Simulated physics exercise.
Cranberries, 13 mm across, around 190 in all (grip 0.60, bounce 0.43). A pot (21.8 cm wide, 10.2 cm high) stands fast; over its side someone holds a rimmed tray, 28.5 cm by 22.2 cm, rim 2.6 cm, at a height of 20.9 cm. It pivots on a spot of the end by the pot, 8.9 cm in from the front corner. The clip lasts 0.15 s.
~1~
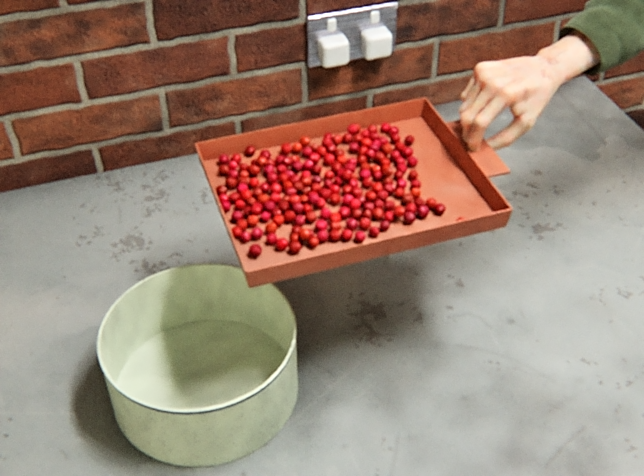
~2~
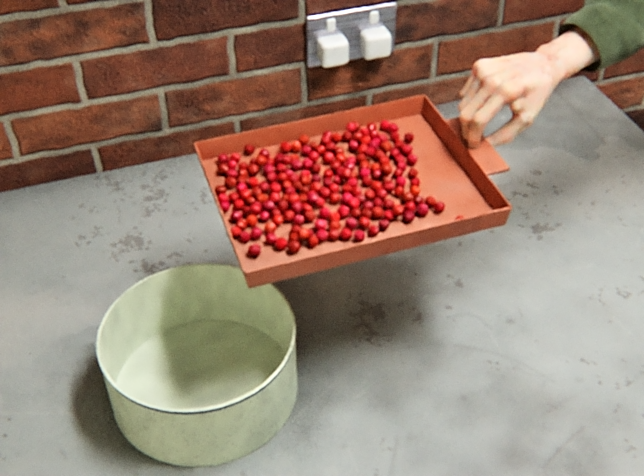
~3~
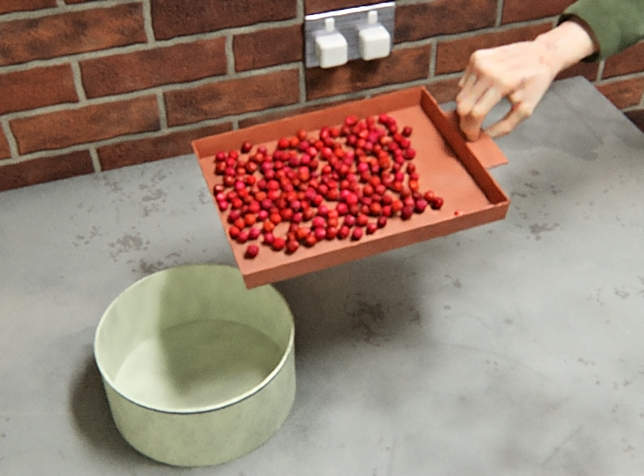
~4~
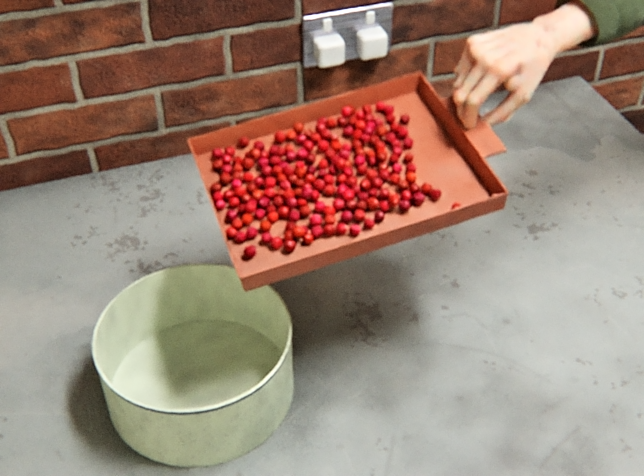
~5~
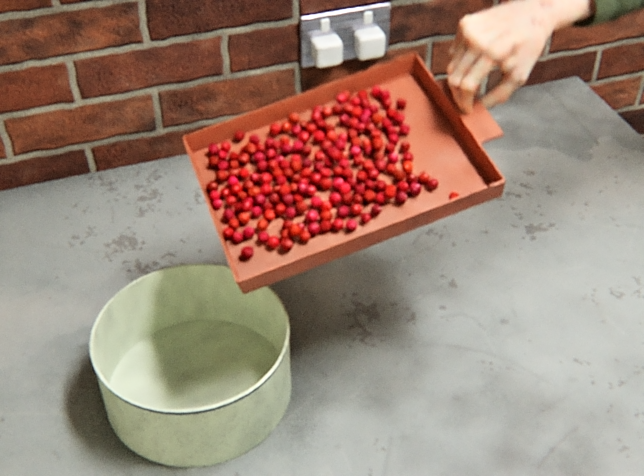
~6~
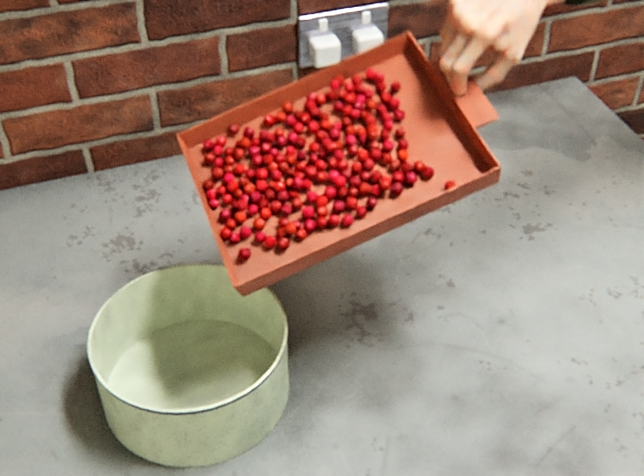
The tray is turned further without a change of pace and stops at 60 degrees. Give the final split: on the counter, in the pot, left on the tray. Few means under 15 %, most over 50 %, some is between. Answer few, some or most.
Counter few, pot some, tray most.
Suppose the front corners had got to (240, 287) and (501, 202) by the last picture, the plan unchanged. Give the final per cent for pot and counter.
Pot 5, counter 10.
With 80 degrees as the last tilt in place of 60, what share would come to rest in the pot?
Then about 65 per cent.
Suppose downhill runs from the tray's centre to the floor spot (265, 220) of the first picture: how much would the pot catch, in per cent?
About 25 per cent.
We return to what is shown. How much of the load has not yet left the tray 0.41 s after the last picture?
Some 95 per cent of the load.
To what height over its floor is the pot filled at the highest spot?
Some 2.0 cm.
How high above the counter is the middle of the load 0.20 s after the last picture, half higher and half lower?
Roughly 28 cm.
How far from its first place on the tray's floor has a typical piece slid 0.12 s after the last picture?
About 1 cm.
Then, 0.12 s after the last picture, tilt 43 degrees; the tray holds 100 %, the pot 0 %.
Then, 0.20 s after the last picture, tilt 56 degrees; the tray holds 100 %, the pot 0 %.
Then, 0.41 s after the last picture, tilt 60 degrees; the tray holds 95 %, the pot 0 %.
In the end, counter 5 %, pot 30 %, tray 70 %.
